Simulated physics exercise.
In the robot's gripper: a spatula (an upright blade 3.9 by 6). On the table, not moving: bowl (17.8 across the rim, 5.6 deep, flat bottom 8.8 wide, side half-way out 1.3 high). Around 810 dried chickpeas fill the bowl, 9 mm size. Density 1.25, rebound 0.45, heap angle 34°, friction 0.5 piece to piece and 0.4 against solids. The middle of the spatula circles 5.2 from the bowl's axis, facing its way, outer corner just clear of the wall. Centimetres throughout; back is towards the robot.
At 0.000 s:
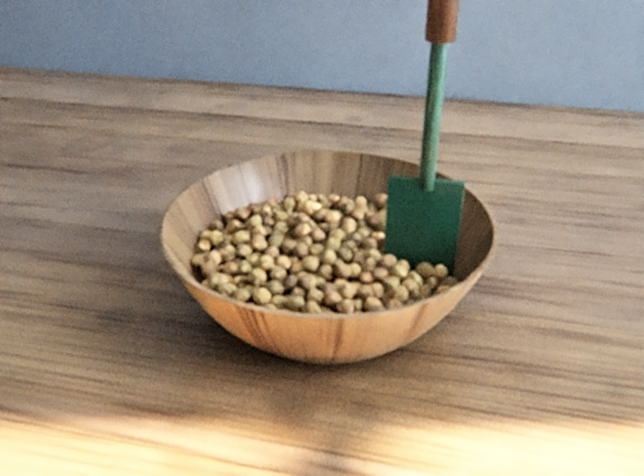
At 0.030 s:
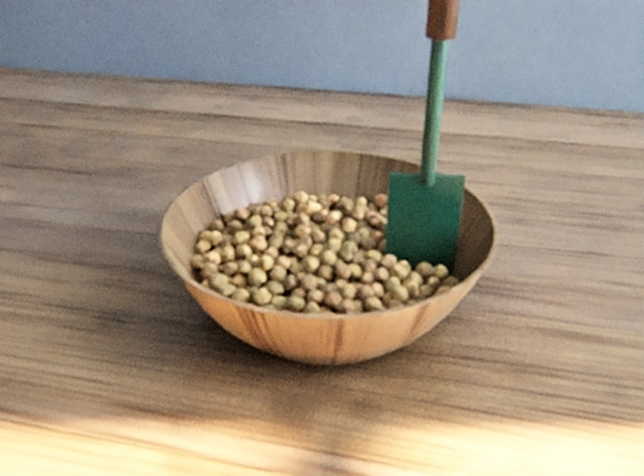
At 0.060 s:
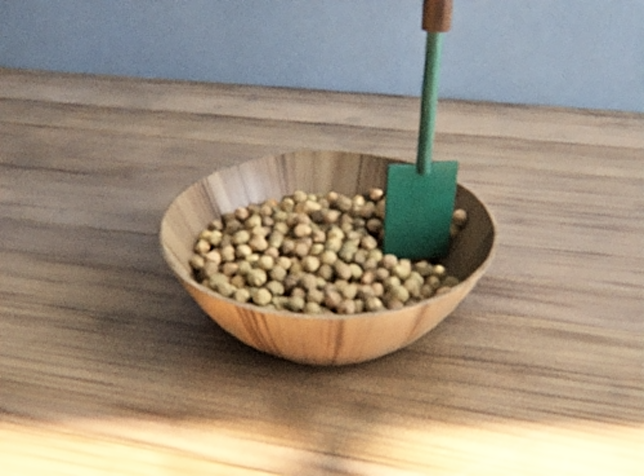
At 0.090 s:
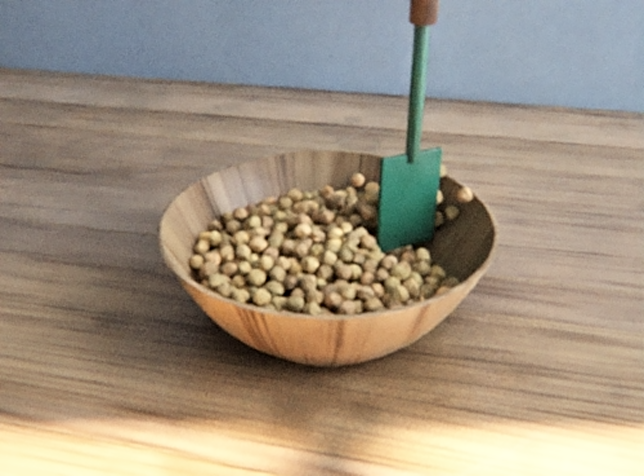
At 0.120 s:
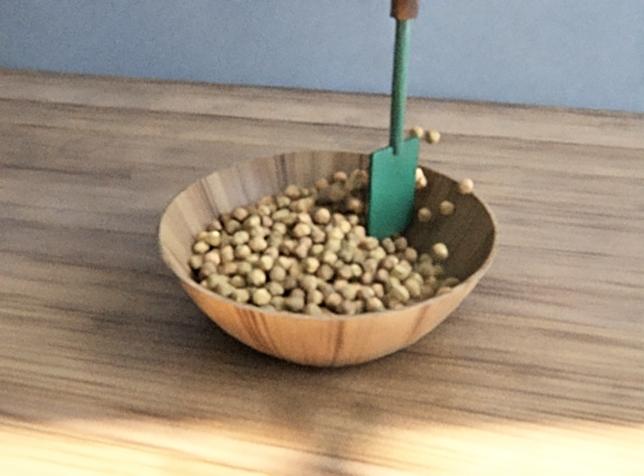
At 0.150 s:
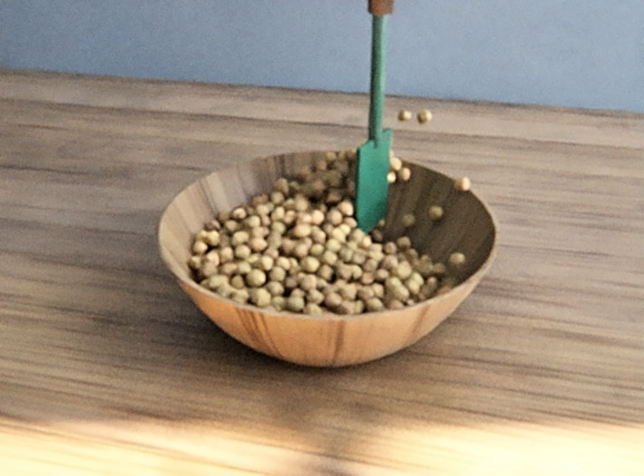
A green spatula with a brown handle, upright in a wooden bowl of dried chickpeas, sweeps left and toward the back while turning more edge-on, pushing the chickpeas into a heap as a few fly up behind it.
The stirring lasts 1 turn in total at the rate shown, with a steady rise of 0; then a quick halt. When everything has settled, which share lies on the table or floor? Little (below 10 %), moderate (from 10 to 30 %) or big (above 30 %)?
Share on the table or floor: Moderate (from 10 to 30 %).
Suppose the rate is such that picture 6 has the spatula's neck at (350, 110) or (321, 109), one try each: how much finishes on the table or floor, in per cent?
About 30 and 30 per cent.
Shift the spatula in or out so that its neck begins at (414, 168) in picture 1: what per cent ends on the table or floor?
About 20 per cent.
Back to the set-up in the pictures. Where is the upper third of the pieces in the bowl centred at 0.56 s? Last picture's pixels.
At about (394, 275).
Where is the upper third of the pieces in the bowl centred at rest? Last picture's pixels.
Near (388, 227).
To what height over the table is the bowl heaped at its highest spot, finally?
Some 6.5 cm.
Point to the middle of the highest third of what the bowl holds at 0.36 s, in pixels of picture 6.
Near (245, 253).
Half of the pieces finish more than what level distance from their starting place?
About 5 cm.
By 0.36 s, 182° round, highest piece 9 above the table; 757 in the bowl, 29 on the table or floor, 20 in flight or on the tool.
By 0.56 s, 293° round, highest piece 8 above the table; 689 in the bowl, 98 on the table or floor, 19 in flight or on the tool.
By 0.87 s, 0° round, highest piece 6 above the table; 641 in the bowl, 164 on the table or floor, 1 in flight or on the tool.
By 1.57 s, 0° round, highest piece 6 above the table; 641 in the bowl, 165 on the table or floor.
Final count, 641 in the bowl, 165 on the table or floor. That is 20 % on the table or floor.
